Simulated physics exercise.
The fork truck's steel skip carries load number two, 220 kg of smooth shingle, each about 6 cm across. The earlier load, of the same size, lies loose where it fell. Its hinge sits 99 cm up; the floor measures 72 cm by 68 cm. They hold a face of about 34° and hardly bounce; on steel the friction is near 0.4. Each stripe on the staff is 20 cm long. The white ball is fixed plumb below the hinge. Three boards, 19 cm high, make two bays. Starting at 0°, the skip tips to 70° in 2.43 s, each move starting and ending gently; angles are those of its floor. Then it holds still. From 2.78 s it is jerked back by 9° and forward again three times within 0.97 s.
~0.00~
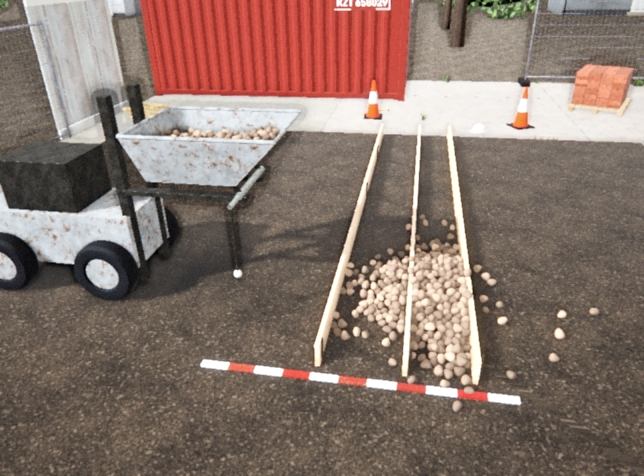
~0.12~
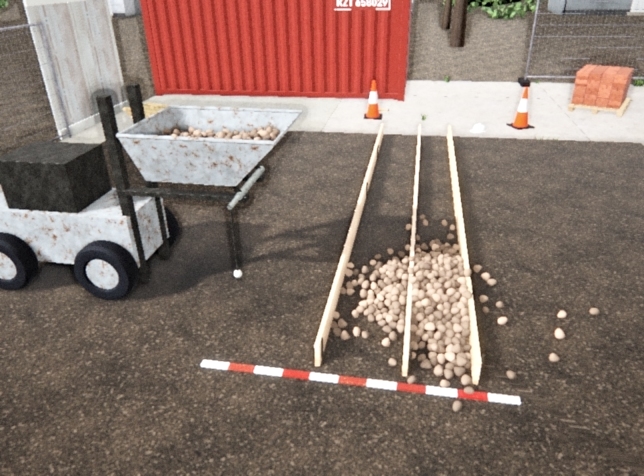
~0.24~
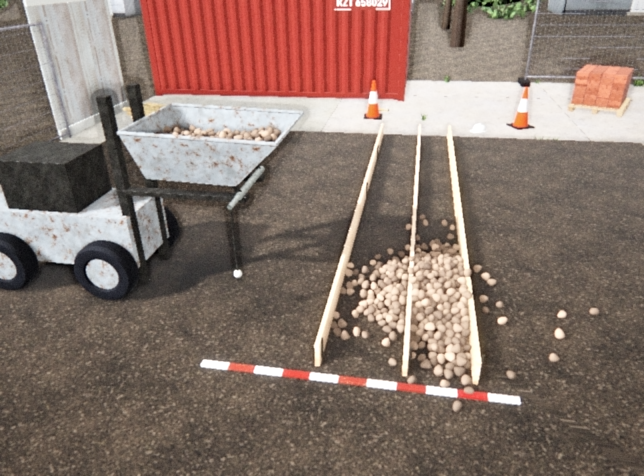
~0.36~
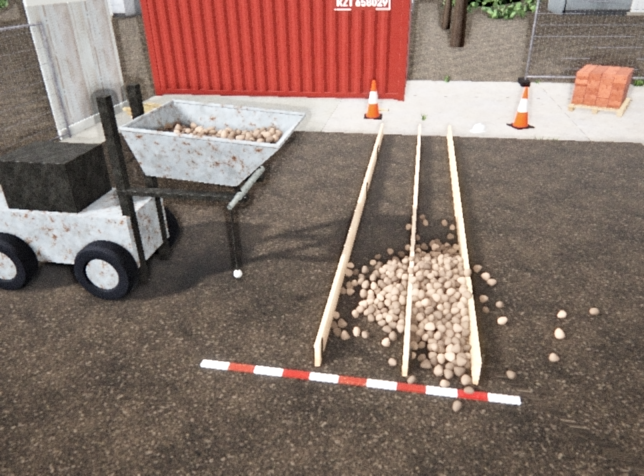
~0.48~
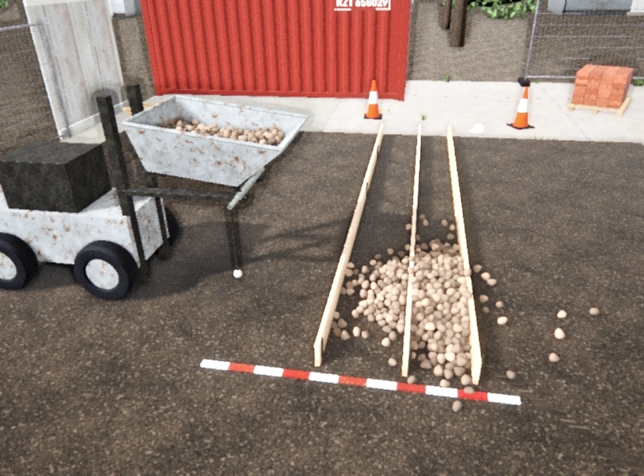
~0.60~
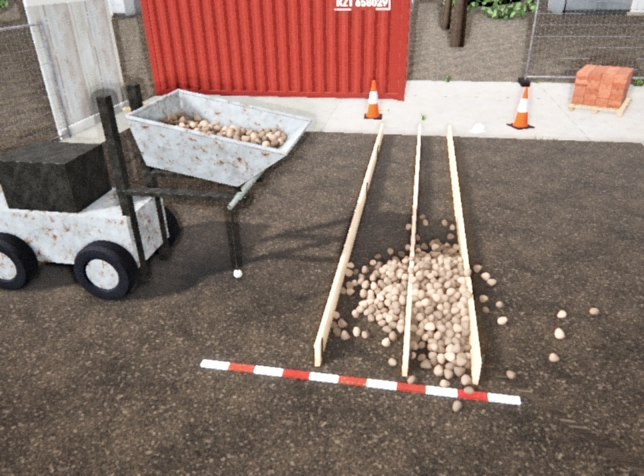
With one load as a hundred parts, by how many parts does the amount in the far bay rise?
Roughly 4 per cent of a load more.
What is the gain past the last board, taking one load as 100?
Some 0 per cent of a load.
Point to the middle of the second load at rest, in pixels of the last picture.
Near (375, 283).
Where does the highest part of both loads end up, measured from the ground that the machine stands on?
About 30 cm above it.
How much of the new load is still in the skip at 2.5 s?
About 25 per cent.
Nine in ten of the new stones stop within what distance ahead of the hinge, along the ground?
Roughly 130 cm ahead of it.
After 1.8 s the floor is at 59°; in per cent of one load, 98 in the skip, 2 short of the bays, 21 in the near bay, 77 in the far bay, 2 past the last board; the foremost stones are at (534, 323).
After 2.5 s the floor is at 70°; in per cent of one load, 23 in the skip, 5 short of the bays, 93 in the near bay, 77 in the far bay, 2 past the last board; the foremost stones are at (534, 323).
After 4.2 s the floor is at 70°; in per cent of one load, 0 in the skip, 117 in the near bay, 80 in the far bay, 2 past the last board; the foremost stones are at (534, 323).
After 6.5 s the floor is at 70°; in per cent of one load, 0 in the skip, 117 in the near bay, 80 in the far bay, 2 past the last board; the foremost stones are at (534, 323). Net gain in the far bay, 4.
